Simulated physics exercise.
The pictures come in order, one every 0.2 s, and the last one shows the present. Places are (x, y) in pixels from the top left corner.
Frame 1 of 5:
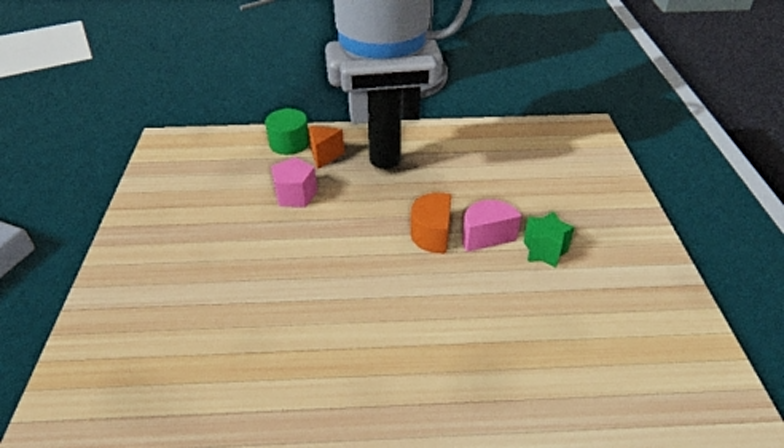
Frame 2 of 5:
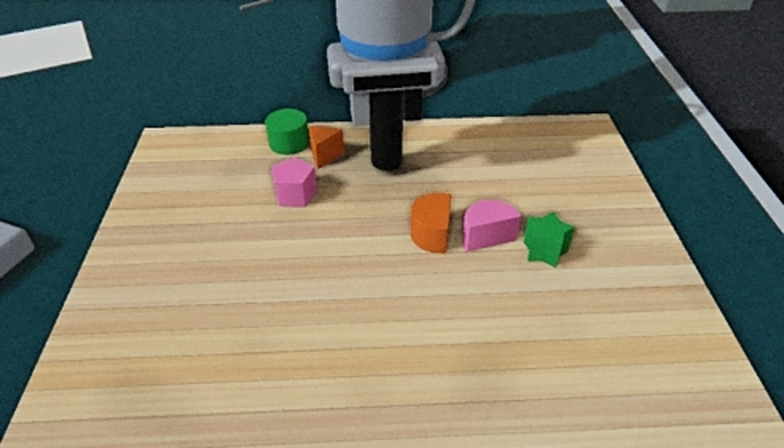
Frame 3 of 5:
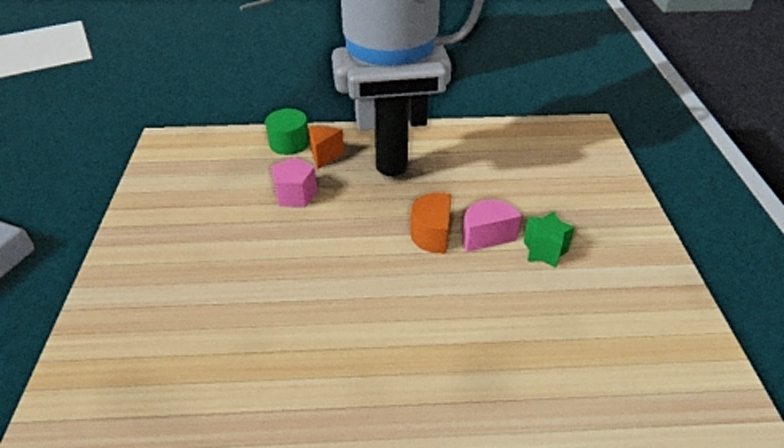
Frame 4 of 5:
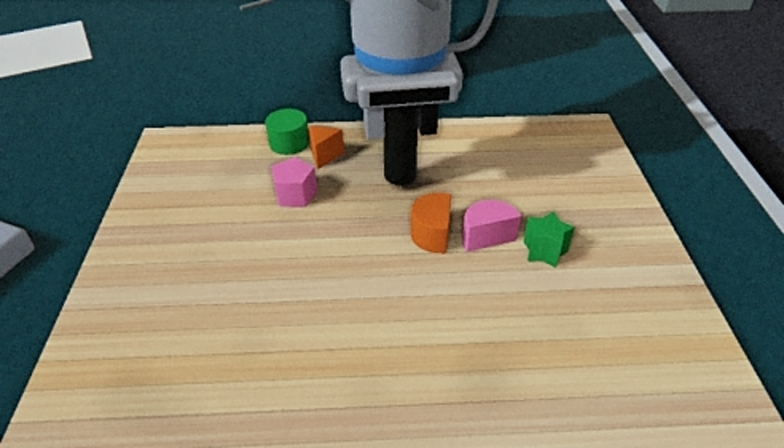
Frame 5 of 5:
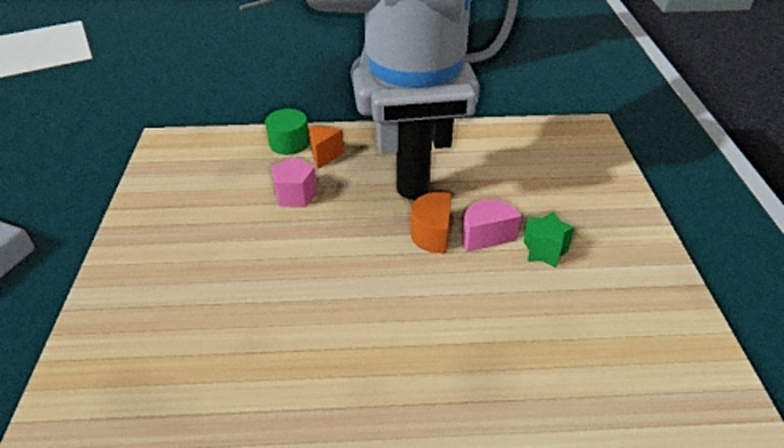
A robot arm slid its black rod a short way down and to the right over the wooden board, up close to the orange half-round block, while all six colored blocks stayed still.
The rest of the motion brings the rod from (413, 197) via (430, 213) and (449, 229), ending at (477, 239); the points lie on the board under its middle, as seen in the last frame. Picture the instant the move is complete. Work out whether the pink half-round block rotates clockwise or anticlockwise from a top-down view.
It turns round anticlockwise.
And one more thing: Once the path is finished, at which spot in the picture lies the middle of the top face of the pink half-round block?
Somewhere near (520, 217).
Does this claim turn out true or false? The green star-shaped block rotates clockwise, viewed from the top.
True.
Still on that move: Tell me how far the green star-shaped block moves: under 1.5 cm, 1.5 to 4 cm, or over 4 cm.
The answer here is less than 1.5 cm.
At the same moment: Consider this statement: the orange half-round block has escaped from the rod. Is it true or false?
My answer: True.
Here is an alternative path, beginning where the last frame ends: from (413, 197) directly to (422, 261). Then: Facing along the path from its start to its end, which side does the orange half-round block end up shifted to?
The orange half-round block is shifted sideways to the left, facing along the path from start to end.
What follows on the original path. Halfway along, rod (439, 213); orange half-round block (440, 225), turned 25° clockwise.
At the end, rod (478, 231); orange half-round block (446, 236), turned 50° clockwise; pink half-round block (520, 217), turned 45° anticlockwise; green star-shaped block (557, 227), turned 20° clockwise.
